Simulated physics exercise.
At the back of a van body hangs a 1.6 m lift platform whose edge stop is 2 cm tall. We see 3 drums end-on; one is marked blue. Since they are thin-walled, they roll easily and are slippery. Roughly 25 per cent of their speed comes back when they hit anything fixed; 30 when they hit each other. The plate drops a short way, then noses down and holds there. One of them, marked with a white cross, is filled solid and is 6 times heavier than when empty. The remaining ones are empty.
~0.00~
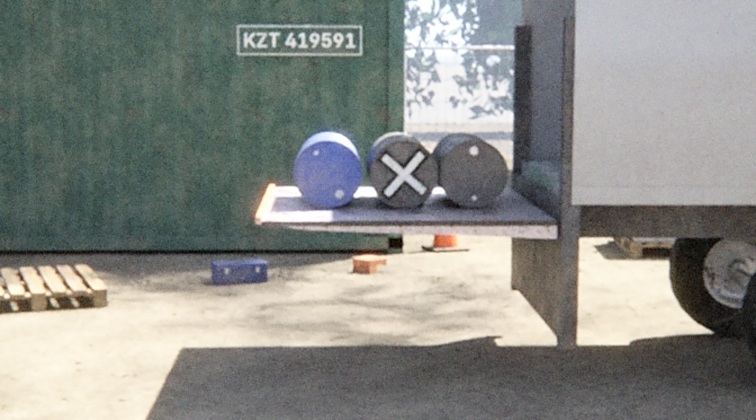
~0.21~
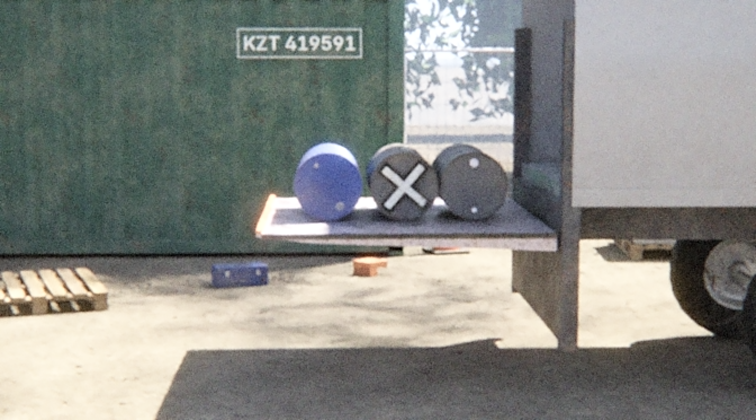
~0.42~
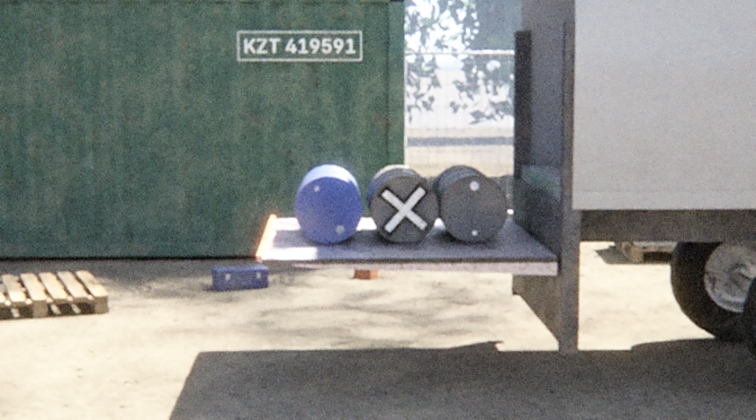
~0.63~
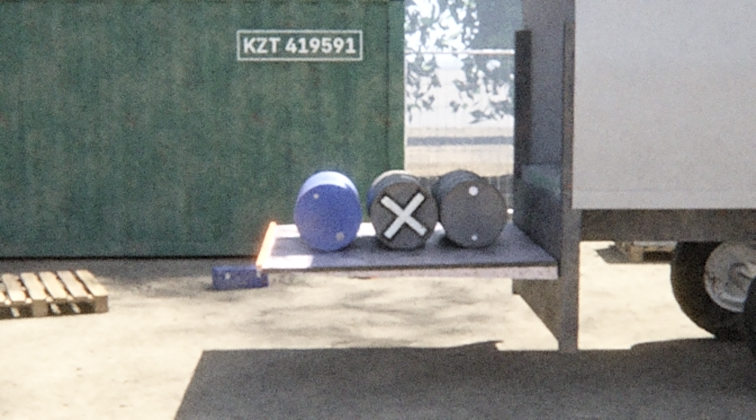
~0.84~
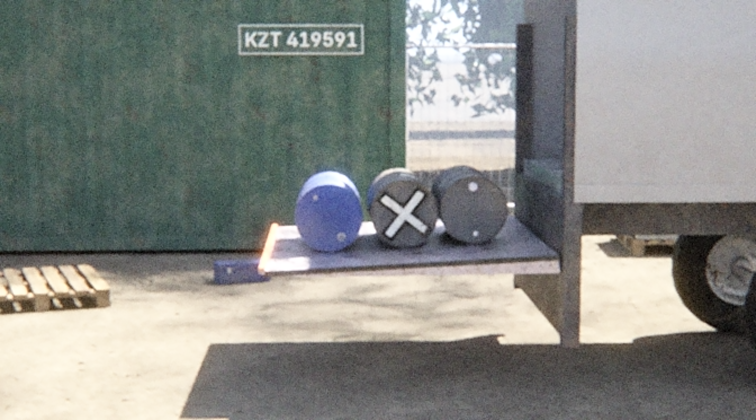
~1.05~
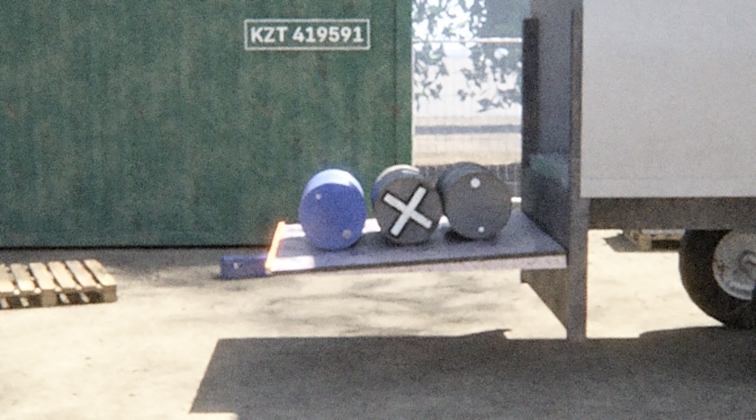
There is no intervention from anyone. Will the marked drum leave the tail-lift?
Outcome for blue - it falls off.
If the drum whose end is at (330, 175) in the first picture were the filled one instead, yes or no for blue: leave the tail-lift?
Then blue no.
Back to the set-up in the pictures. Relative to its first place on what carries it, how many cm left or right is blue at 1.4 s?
By then blue sits 5 left of where it began.
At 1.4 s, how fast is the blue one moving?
It's travelling at about 0.2 m/s.
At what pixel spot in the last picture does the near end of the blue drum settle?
Around (74, 342).
Then, 1.4 s in, blue is on the plate, 30 cm from the stop, rolling left; 0 of 3 are off.
Then, 1.8 s in, blue is on the plate, 20 cm from the stop, rolling left; 0 of 3 are off.
Then, 2.2 s in, blue is on the plate, 10 cm from the stop, rolling left; 0 of 3 are off.
Then, 2.7 s in, blue is over the stop and falling; 1 of 3 is off.
In the end (9.9 s), blue is on the ground; 2 of 3 are off.
